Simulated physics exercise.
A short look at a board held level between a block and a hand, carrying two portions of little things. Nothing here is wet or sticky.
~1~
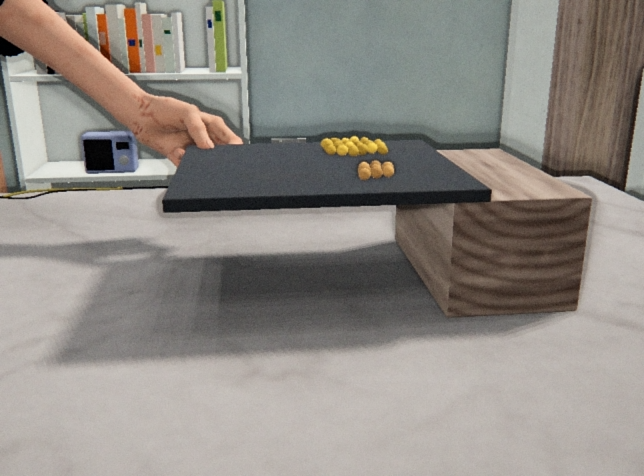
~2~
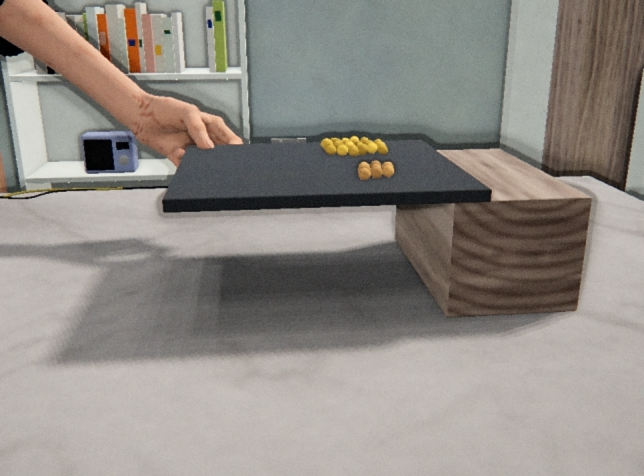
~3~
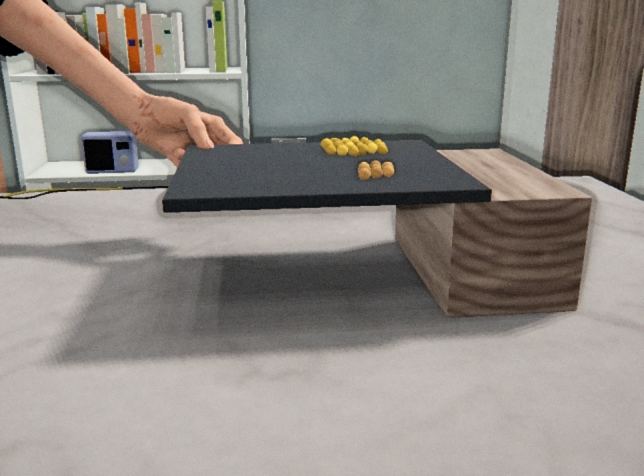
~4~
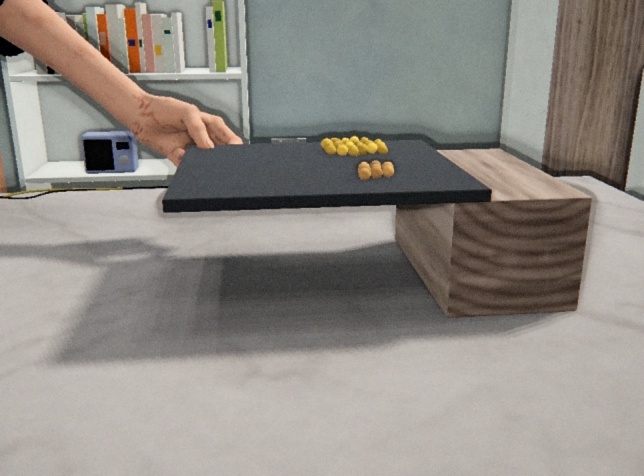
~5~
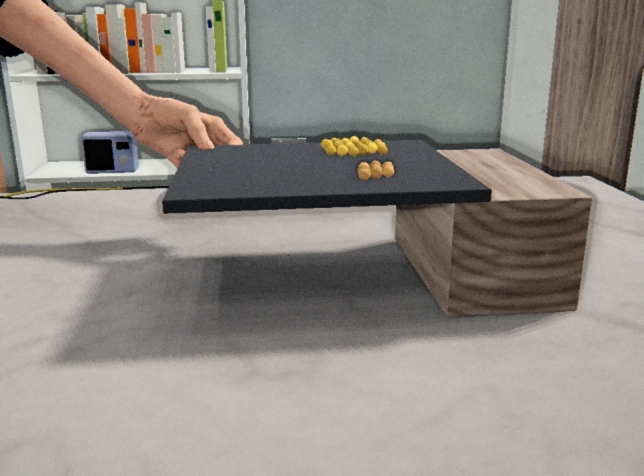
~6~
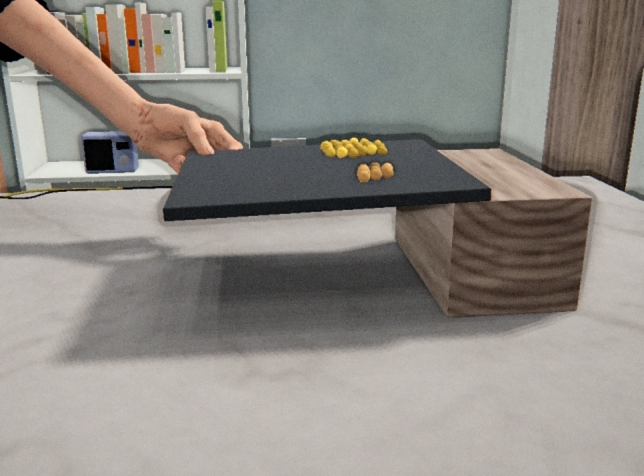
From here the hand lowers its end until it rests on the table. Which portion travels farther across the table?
The longer run belongs to the near portion.
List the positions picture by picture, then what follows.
In the first picture, held end of the board (176, 203), level; block (477, 222), nearly half as high as the board is long; near portion (376, 170), a few round wooden beads; far portion (349, 147), some puffed corn balls.
In the second picture, held end of the board (176, 203), level; far portion (349, 147).
In the third picture, held end of the board (176, 203), level; near portion (376, 170).
In the fourth picture, held end of the board (176, 203), level; far portion (349, 147).
In the fifth picture, held end of the board (176, 204), level; near portion (376, 170).
In the sixth picture, held end of the board (176, 211), down by 2°; block (477, 222); near portion (375, 172), not moving; far portion (349, 149), not moving.
Then, 0.28 s later than the last frame, board sloping at 10°; near portion every one still on the board; far portion every one still on the board.
Then, 0.63 s later than the last frame, board sloping at 22°; near portion every one still on the board; far portion every one still on the board.
Then, 1.00 s later than the last frame, board resting at 27°; near portion mostly up to a board's length out; far portion mostly less than half a board's length out.
When it is over, board resting at 27°; near portion mostly more than two board lengths out, the larger part gone off the table; far portion mostly less than half a board's length out; the near portion has gone farther.
